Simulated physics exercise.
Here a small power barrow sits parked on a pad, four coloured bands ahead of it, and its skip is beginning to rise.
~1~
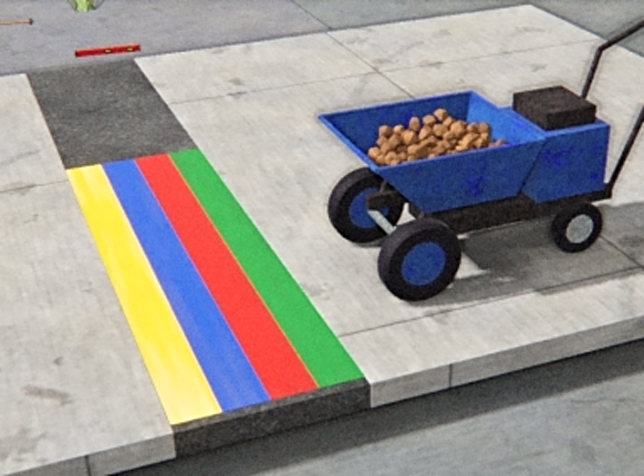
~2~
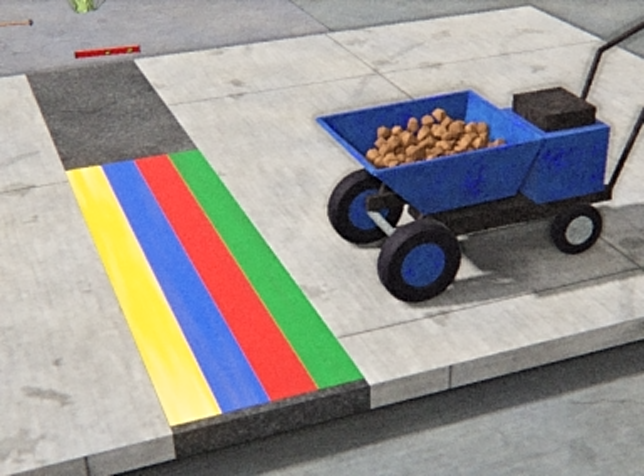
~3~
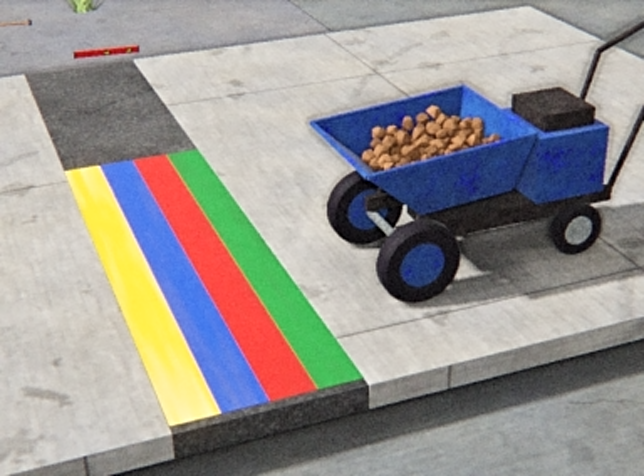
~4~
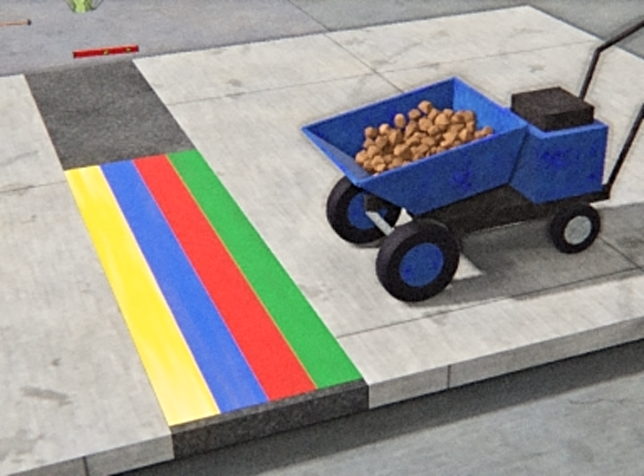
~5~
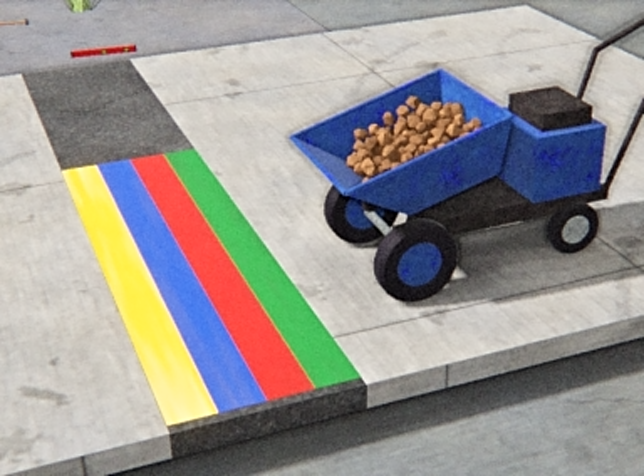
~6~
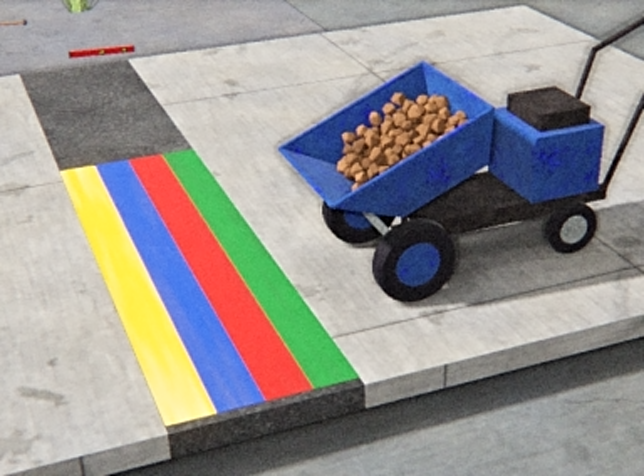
On a pale paved pad, a blue power barrow's skip of brown clods tilting gradually forward to the left, facing four coloured bands.
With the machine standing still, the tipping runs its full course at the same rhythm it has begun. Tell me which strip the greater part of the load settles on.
The greater part settles on the red strip.
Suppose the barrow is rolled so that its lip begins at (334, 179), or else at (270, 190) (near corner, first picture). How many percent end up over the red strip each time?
You'd get around 10 in a hundred, then 0 in a hundred.
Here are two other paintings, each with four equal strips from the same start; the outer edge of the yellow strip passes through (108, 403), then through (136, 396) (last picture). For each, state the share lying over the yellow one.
10 and 10 in a hundred.
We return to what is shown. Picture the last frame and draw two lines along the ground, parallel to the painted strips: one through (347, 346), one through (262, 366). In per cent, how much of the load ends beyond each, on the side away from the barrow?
Around 80 in a hundred for the first, 40 in a hundred for the second.
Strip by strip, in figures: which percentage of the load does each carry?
Green strip near 10; red strip near 30; blue strip near 15; yellow strip near 10.
Soon after the last picture, skip tipped steeply; all in the skip.
A little later, skip tipped right over; about half in the skip; a small part over the green strip; about a quarter over the red strip; a stray few over the blue strip.
Later still, skip tipped right over; about a quarter in the skip; a small part over the green strip; about a third over the red strip; about a quarter over the blue strip; a small part over the yellow strip; a small part off the paint.
At rest, skip tipped right over; about a quarter in the skip; a small part over the green strip; about a quarter over the red strip; about a quarter over the blue strip; a small part over the yellow strip; a small part off the paint.
